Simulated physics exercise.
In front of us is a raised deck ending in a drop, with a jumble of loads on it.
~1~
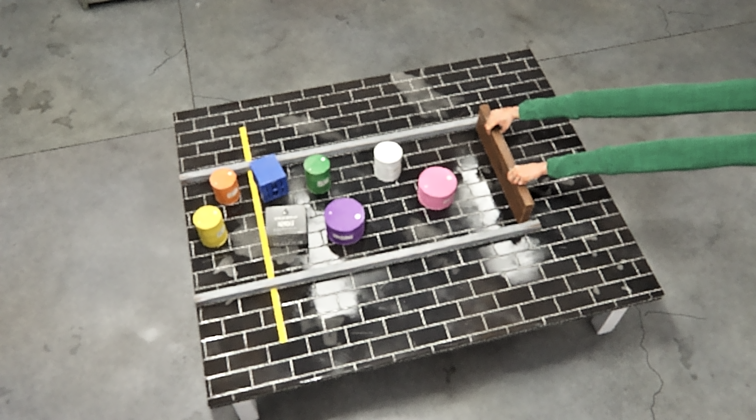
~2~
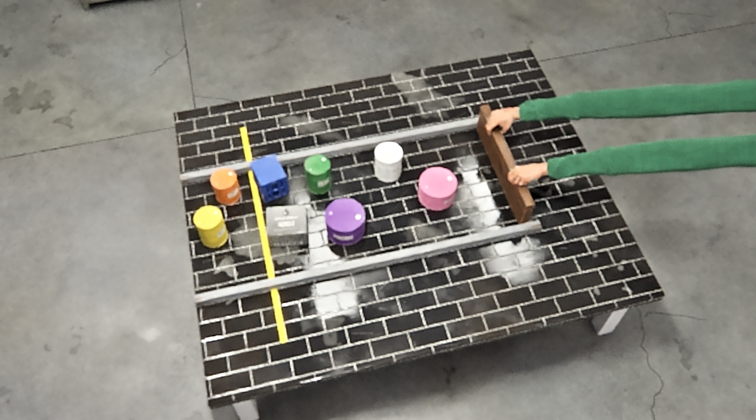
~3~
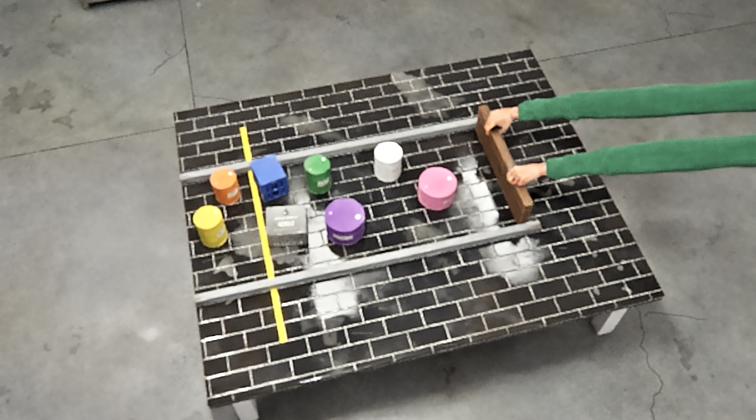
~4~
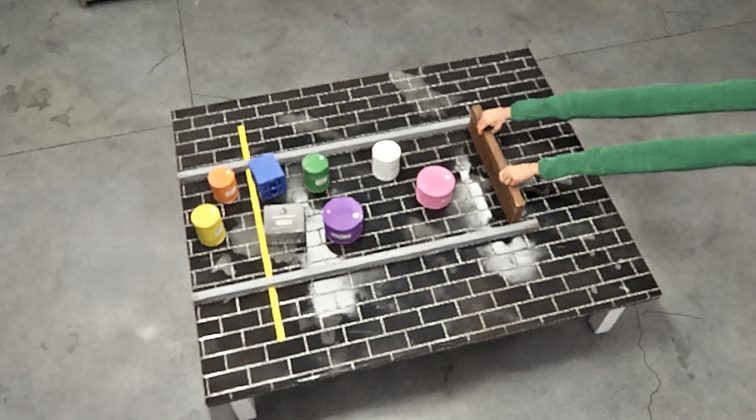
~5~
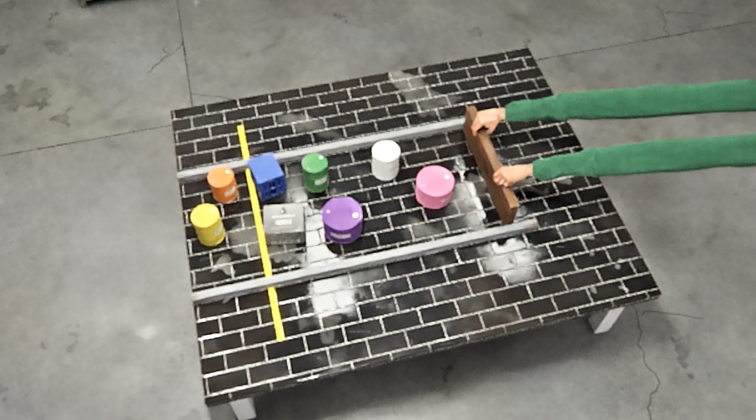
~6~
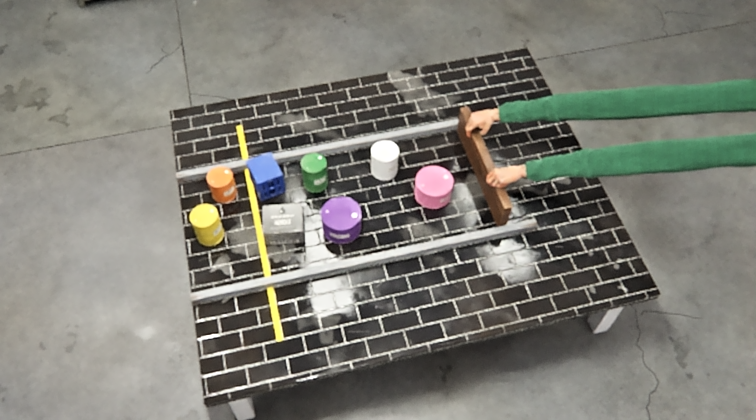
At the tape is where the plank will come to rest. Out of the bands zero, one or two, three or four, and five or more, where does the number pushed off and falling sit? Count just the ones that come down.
Count: One or two.
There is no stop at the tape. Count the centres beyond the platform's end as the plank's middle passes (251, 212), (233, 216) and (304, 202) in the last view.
Respectively 2, 3 and 0.
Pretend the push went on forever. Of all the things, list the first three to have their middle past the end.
Order: Orange canister, yellow canister, grey box.
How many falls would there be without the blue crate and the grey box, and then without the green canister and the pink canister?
The number fallen is 0, and in the other try 1.
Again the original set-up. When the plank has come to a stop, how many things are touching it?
The count in contact is 3.
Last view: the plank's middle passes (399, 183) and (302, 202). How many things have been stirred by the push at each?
At the first point the count is 2, at the second it's 7.
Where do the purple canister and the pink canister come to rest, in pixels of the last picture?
The purple canister ends at (243, 256) and the pink canister at (238, 223).
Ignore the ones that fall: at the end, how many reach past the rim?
The number overhanging is 2.
A little later, none off yet; yellow canister at rest near (207, 225); orange canister at rest near (222, 185); blue crate at rest near (266, 177).
Next, none off yet; yellow canister at rest near (207, 225); orange canister shifted about its own width near (200, 186); blue crate shifted about its own width near (227, 183).
When it is over, the number that fall off is one or two; down, orange canister and yellow canister.
